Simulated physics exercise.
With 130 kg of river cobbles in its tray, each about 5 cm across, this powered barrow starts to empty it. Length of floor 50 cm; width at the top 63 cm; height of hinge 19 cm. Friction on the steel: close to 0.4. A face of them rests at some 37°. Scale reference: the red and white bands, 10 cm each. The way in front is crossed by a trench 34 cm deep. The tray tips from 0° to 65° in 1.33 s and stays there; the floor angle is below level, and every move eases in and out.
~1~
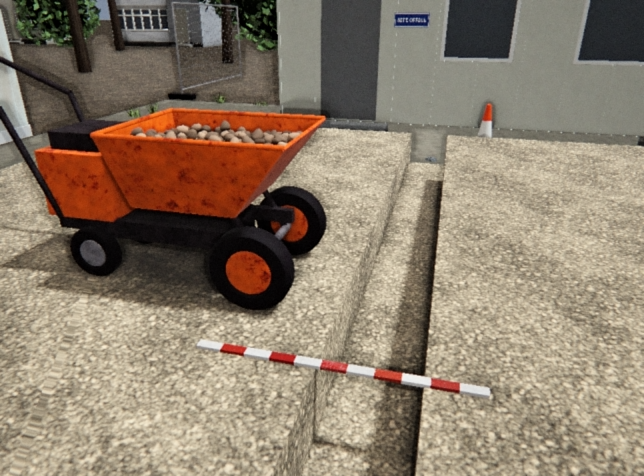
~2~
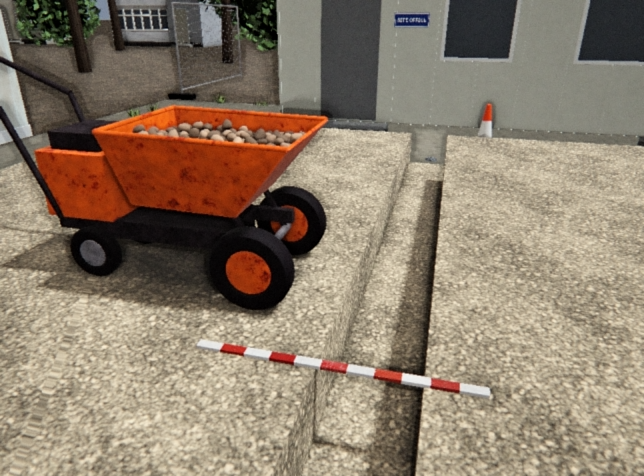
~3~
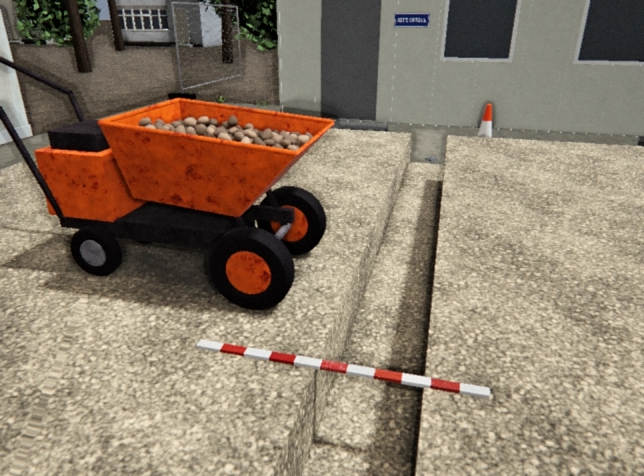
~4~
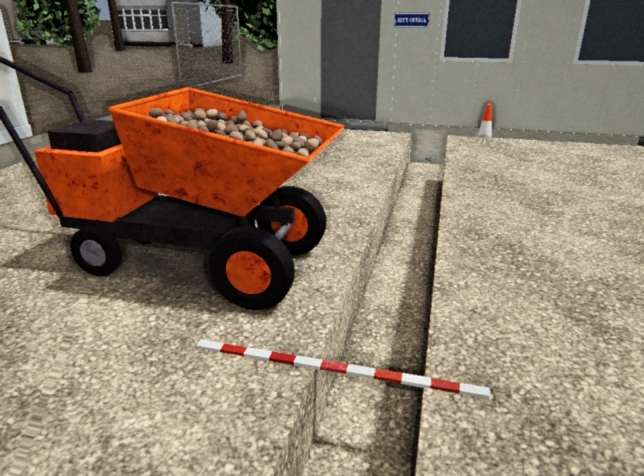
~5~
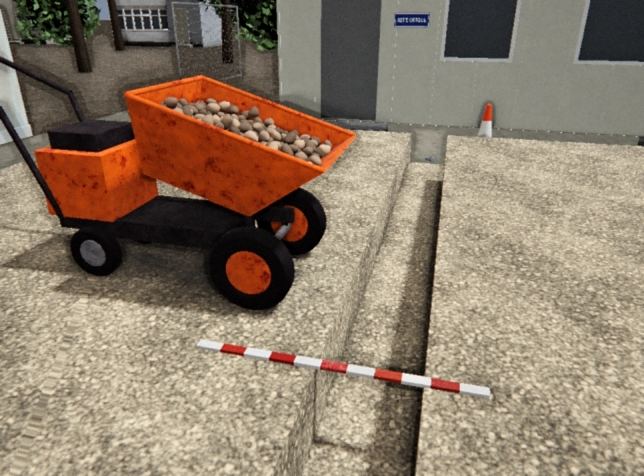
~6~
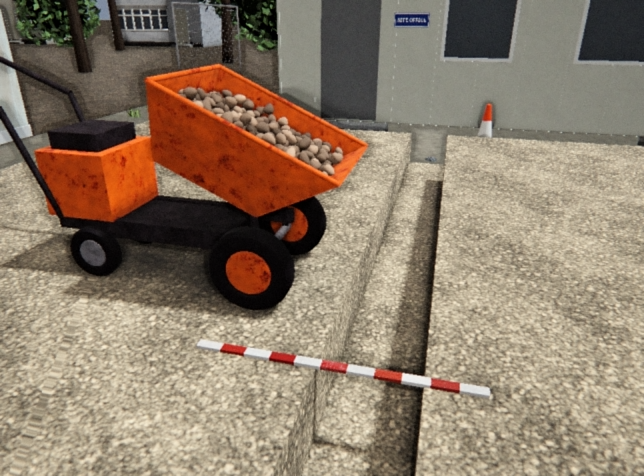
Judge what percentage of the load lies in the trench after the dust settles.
About 67 %.
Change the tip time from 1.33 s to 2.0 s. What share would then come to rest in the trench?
Close to 75 percent, then.
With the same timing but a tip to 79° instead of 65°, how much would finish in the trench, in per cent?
It would be near 65 per cent.
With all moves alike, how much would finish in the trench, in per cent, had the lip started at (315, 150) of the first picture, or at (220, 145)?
Estimates: 35 % then 95 %.
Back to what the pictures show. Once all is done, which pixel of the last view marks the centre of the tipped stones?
Middle at around (411, 337), I'd say.
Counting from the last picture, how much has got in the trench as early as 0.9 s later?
At that moment: Approx. 15 %.
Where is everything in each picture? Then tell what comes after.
In the first picture, the tray is at 0°, its lip at (284, 149); the top of the load is at (246, 135).
In the second picture, lip at (287, 150), floor tilted 1°, highest stones at (223, 132).
In the third picture, lip at (295, 154), floor tilted 5°, highest stones at (205, 127).
In the fourth picture, lip at (308, 161), floor tilted 10°, highest stones at (189, 117).
In the fifth picture, lip at (323, 171), floor tilted 17°, highest stones at (199, 108).
In the sixth picture, lip at (339, 185), floor tilted 25°, highest stones at (215, 99).
Then, 0.4 s after the last picture the floor is at 55°, 100 % in the tray; the foremost stones are at (375, 225).
Then, 0.9 s after the last picture the floor is at 65°, 77 % in the tray, 14 % in the trench, 10 % past the trench; the foremost stones are at (481, 314).
Then, 1.2 s after the last picture the floor is at 65°, 49 % in the tray, 25 % in the trench, 26 % past the trench; the foremost stones are at (564, 320).
Then, 3.2 s after the last picture the floor is at 65°, 5 % in the tray, 67 % in the trench, 28 % past the trench; the foremost stones are at (610, 313).
